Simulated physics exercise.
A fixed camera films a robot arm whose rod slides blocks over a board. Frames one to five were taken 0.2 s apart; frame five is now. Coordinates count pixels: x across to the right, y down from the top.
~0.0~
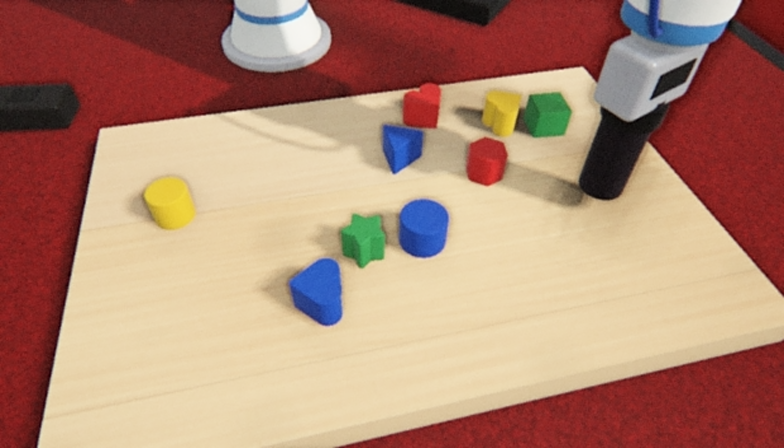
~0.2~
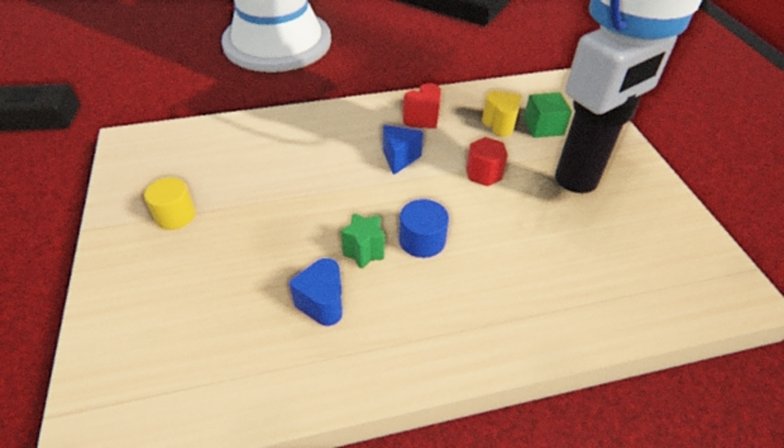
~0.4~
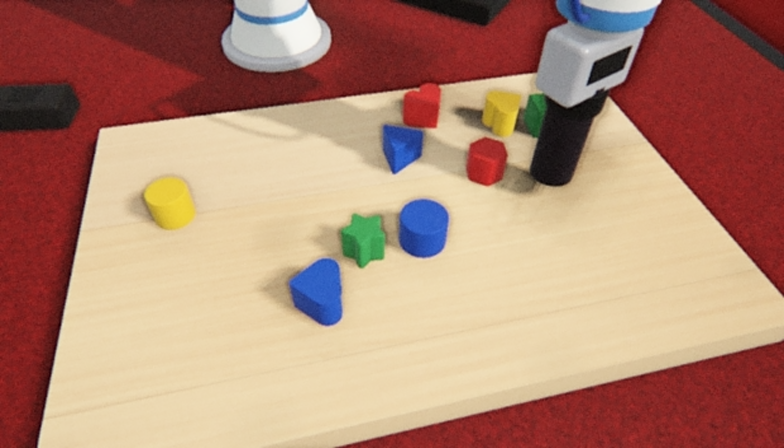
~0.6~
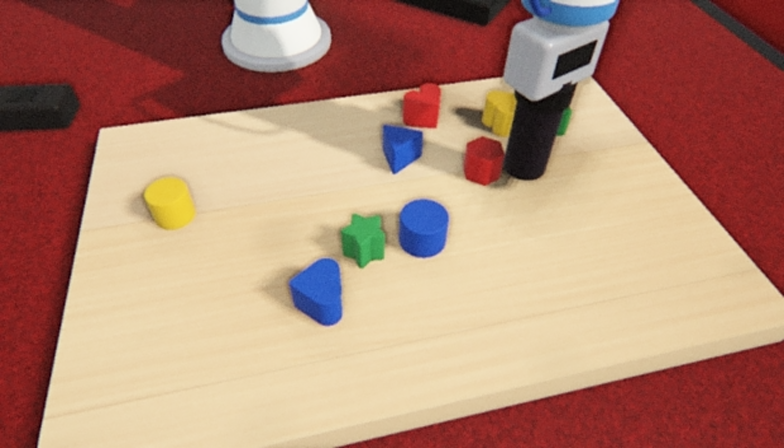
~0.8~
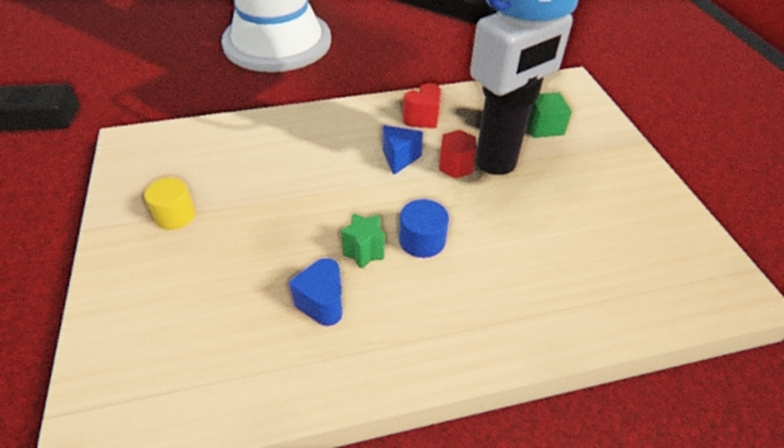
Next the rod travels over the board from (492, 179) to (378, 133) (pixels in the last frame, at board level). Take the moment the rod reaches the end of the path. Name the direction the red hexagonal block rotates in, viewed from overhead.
It goes clockwise.
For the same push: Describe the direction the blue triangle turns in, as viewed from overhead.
Its spin: Anticlockwise.
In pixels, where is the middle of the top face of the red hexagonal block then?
I'd say the red hexagonal block ends with its top centre at (363, 89).
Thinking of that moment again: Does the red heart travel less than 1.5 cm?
I expect so.
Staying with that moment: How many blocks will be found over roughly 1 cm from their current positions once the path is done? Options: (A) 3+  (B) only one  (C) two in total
Correct choice: C.
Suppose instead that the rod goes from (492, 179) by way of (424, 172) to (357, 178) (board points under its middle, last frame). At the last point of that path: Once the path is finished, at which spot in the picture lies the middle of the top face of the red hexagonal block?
I think it will end close to (416, 123).
On the path given first. One third of the way, rod (453, 145); blue triangle (391, 131), turned 50° anticlockwise; red hexagonal block (422, 123), turned 15° clockwise.
Two thirds of the way, rod (414, 130); blue triangle (380, 128), turned 80° anticlockwise; red heart (424, 93); red hexagonal block (391, 104), turned 50° clockwise.
At the end, rod (377, 116); blue triangle (365, 128), turned 105° anticlockwise; red heart (423, 92), turned 10° clockwise; red hexagonal block (363, 89), turned 80° clockwise; yellow heart not moved.
